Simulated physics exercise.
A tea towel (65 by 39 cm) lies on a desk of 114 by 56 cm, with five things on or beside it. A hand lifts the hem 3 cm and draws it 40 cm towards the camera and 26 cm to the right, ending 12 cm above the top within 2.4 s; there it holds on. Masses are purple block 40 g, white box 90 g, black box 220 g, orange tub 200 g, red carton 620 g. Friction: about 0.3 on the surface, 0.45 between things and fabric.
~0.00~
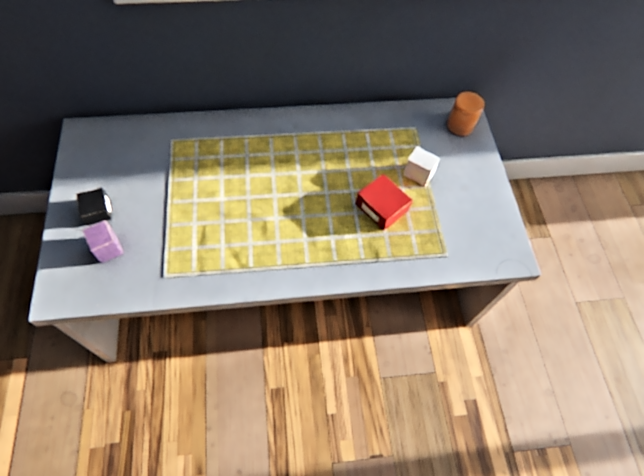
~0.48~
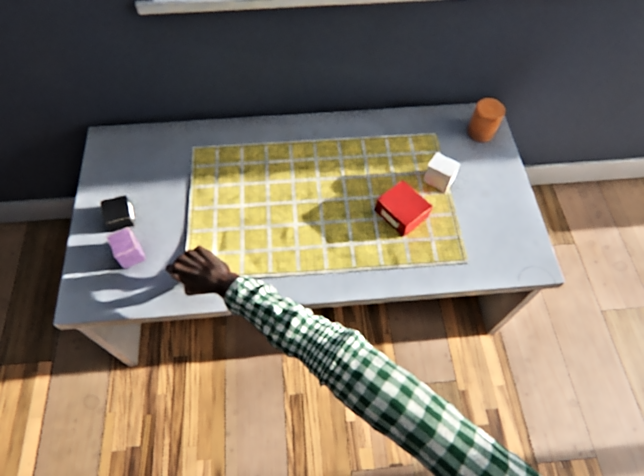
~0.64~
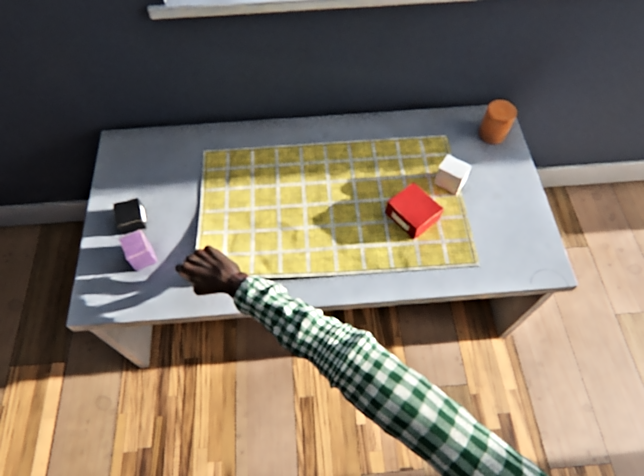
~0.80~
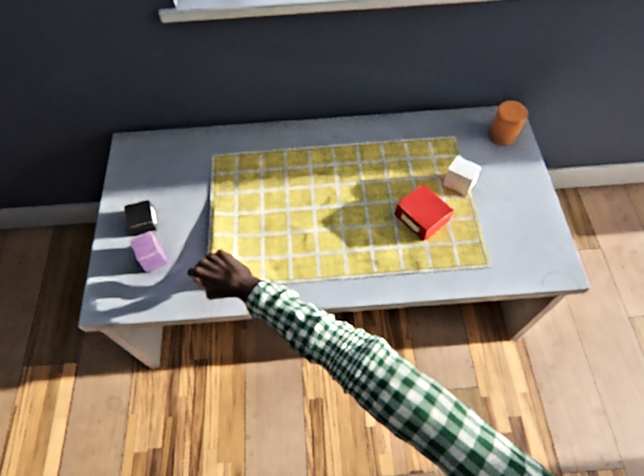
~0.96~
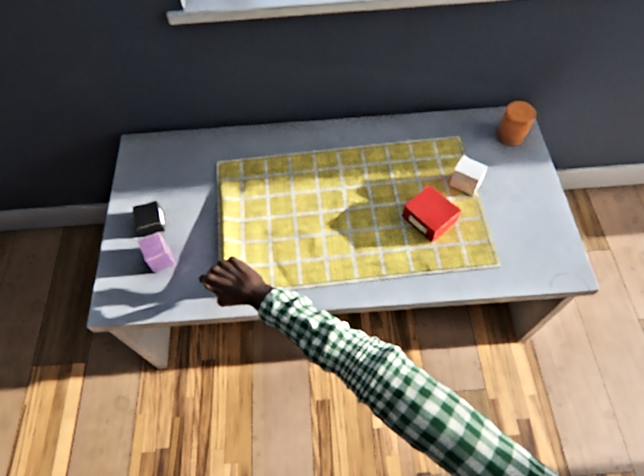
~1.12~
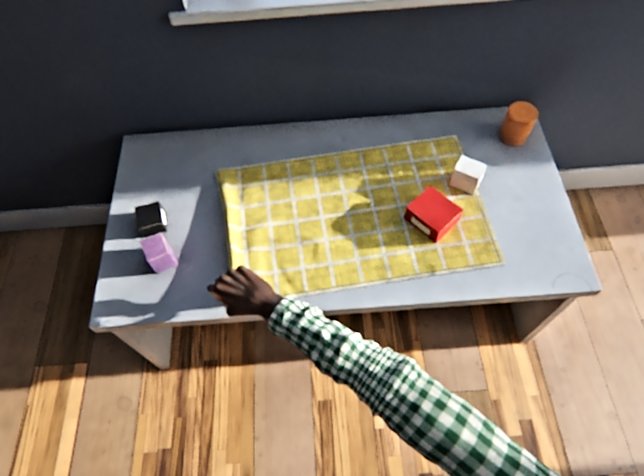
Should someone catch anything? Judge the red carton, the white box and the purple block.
Result: Red carton keeps to the top, white box stays on, purple block remains up there.
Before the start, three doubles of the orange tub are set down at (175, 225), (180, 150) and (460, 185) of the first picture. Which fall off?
In turn: Drops off, goes over, remains.
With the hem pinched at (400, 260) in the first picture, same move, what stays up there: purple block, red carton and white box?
In that case: Purple block stays up, red carton falls off, white box goes over.
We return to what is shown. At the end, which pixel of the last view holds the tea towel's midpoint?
Near (361, 298).
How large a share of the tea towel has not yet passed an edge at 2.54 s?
Some 60 per cent of it.
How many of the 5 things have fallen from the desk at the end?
I count 0.
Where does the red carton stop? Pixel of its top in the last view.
At about (427, 241).
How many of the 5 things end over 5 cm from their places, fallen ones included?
2 of them.
By 1.6 s, 95 % of the tea towel is still over the top; white box 3 cm off its start.
By 2.1 s, 80 % of the tea towel is still over the top; white box 8 cm off its start, red carton 1 cm off its start.
By 2.5 s, 60 % of the tea towel is still over the top; white box 13 cm off its start at (422, 176), red carton 6 cm off its start at (429, 230).
By 3.0 s, 55 % of the tea towel is still over the top; white box 15 cm off its start, red carton 9 cm off its start.
By 4.6 s, 55 % of the tea towel is still over the top; white box 15 cm off its start at (415, 186), red carton 9 cm off its start at (427, 241), purple block 0 cm off its start at (154, 247).
